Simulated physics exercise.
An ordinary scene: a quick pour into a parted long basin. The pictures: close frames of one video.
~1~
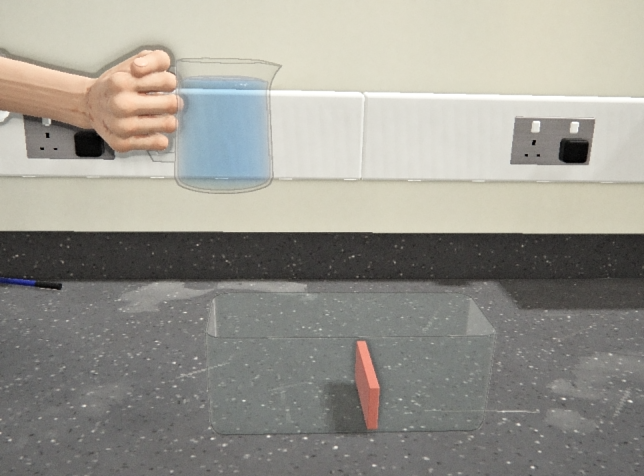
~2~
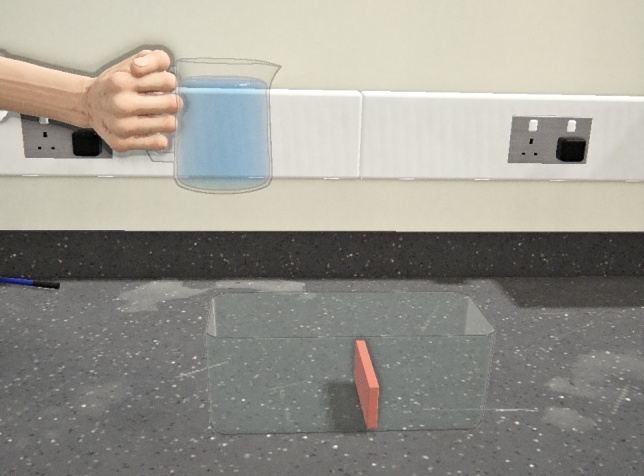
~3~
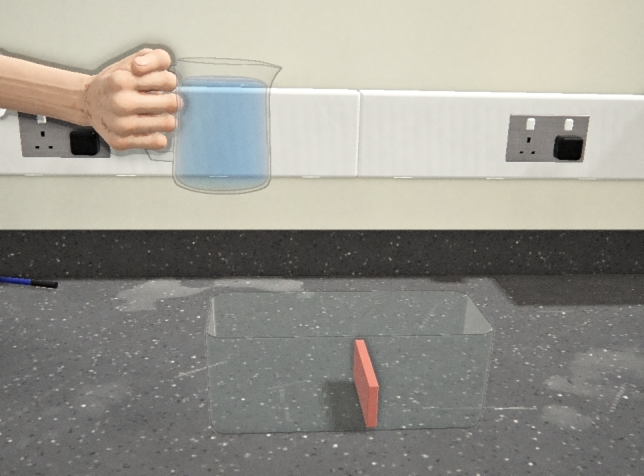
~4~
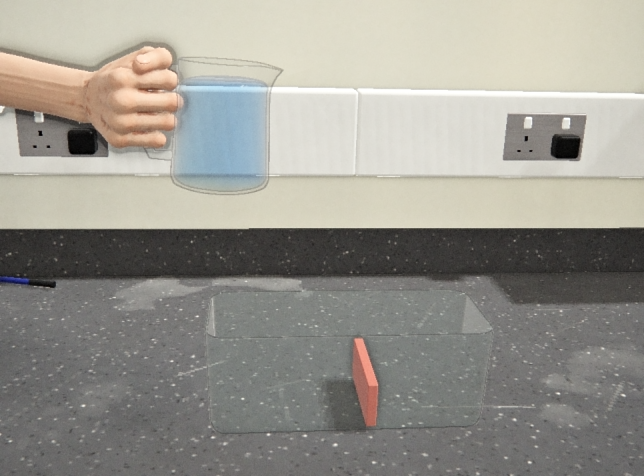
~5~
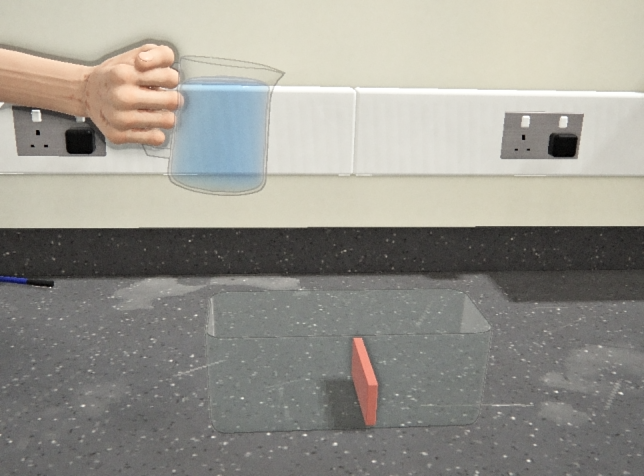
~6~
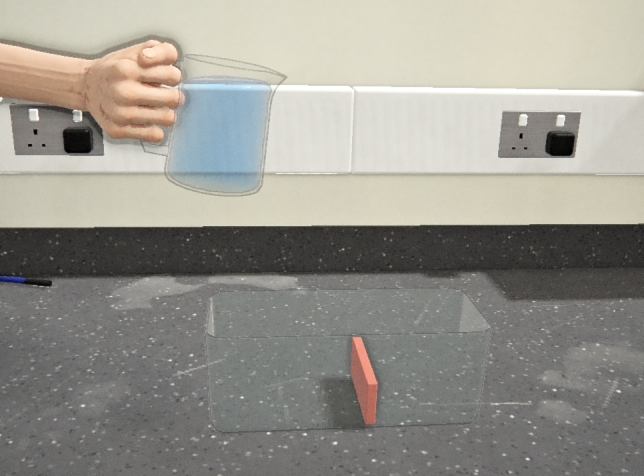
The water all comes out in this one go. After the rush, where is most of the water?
Most of it settles to the right.
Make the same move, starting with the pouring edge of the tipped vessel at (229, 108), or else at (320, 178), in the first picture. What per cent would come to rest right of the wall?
In order, some 5 and 75 percent.
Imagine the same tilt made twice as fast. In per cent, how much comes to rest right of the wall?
It comes to some 70 in a hundred.
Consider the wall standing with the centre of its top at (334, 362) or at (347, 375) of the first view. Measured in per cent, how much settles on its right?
In turn some 90 and 85 in a hundred.
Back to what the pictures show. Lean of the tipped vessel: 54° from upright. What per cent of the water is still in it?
90 %.
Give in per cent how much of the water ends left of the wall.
It comes to 35 per cent or so.
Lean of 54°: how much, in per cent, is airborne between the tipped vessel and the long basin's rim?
That comes to near 10 percent.
A moment on, the tilt is 54° and 92 per cent is still to pour, 1 is left of the wall and 0 right of it.
Next, the tilt is 85° and 55 per cent is still to pour, 3 is left of the wall and 20 right of it.
Then the tilt is 95° and 16 per cent is still to pour, 12 is left of the wall and 60 right of it.
Later the tilt is 95° and 5 per cent is still to pour, 28 is left of the wall and 64 right of it.
Finally, 33 per cent lies left of the wall, 64 right of it and 2 outside.
